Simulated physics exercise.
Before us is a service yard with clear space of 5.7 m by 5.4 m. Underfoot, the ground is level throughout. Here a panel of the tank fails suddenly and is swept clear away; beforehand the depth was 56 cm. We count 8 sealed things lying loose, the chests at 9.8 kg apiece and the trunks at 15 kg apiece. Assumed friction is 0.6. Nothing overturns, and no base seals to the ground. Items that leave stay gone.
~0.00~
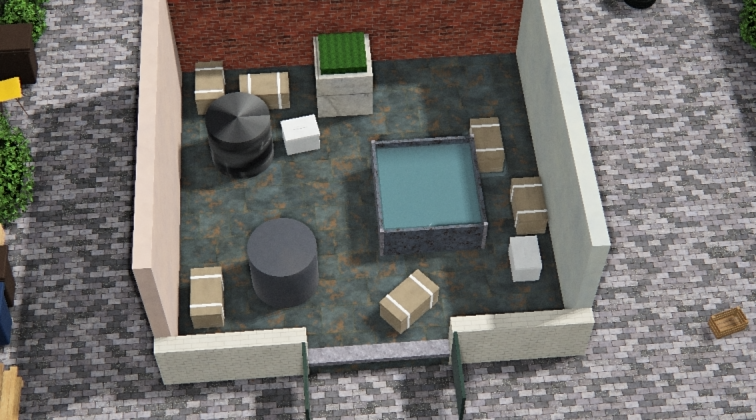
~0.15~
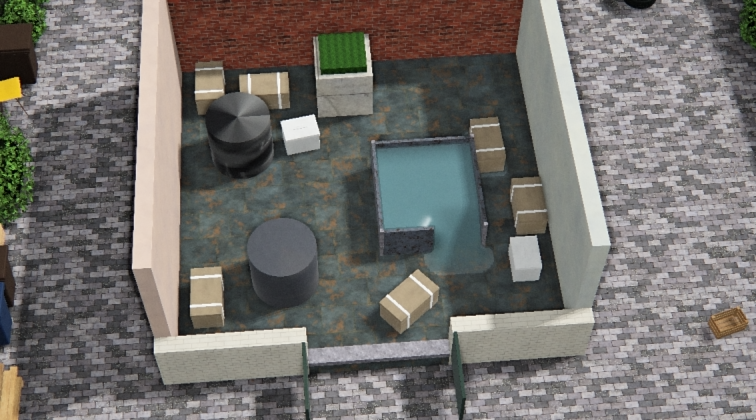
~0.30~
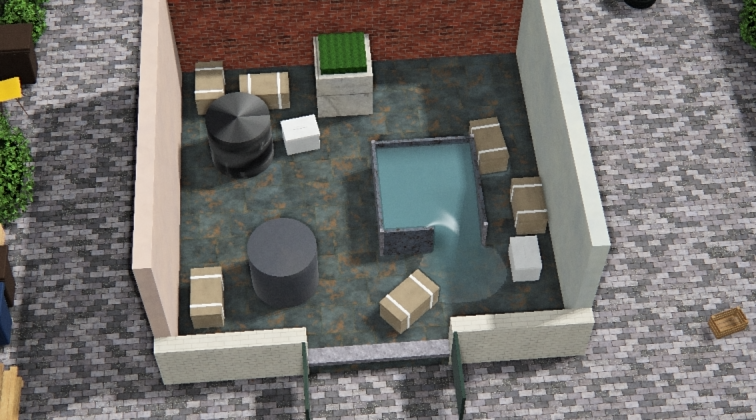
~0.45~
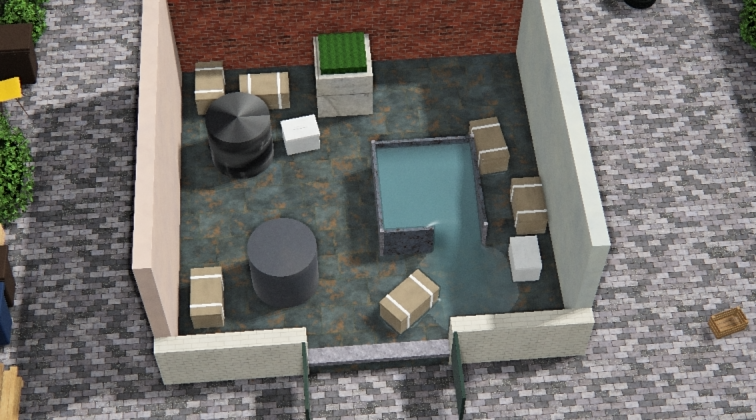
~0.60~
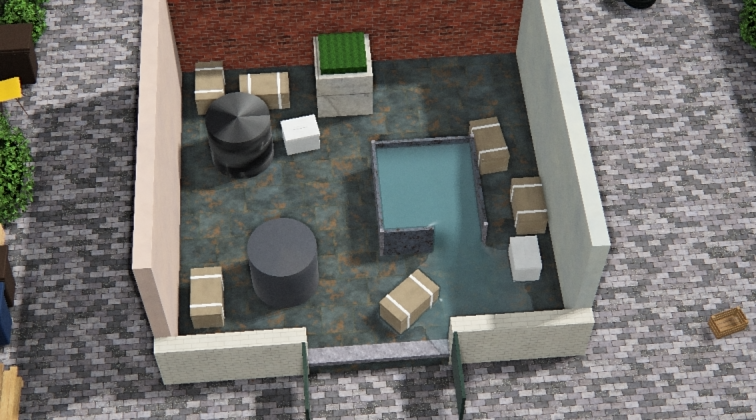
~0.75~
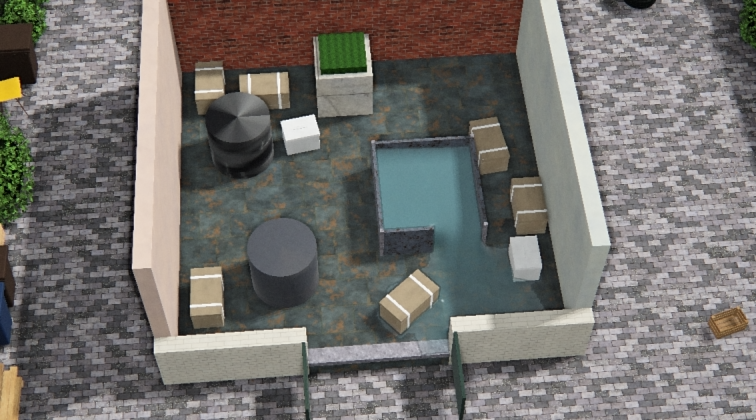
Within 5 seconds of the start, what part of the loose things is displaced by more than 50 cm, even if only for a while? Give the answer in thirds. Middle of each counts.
One to two thirds.
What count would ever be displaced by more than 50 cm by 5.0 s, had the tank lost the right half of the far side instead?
That gives 2 of them.
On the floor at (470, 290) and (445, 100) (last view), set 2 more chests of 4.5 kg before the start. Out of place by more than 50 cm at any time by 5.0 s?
First goes beyond, then stays inside.
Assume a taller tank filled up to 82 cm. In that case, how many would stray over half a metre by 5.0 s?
I count 4 of them in that case.
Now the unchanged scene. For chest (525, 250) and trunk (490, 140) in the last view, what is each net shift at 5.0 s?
Distances: 200 cm; 140 cm.
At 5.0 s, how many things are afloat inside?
I get 2.
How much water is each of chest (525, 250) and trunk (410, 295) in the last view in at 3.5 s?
12 and 3 cm.
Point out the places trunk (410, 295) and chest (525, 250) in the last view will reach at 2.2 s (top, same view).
Roughly (371, 303), then roughly (511, 229).
After 1.1 s 0 of 8 are over 50 cm from their spots; 0 afloat.
After 2.2 s 1 of 8 are over 50 cm from their spots; 0 afloat.
After 3.5 s 3 of 8 are over 50 cm from their spots; 2 afloat.
After 5.0 s 4 of 8 are over 50 cm from their spots, and 4 have been at some point; 2 afloat.
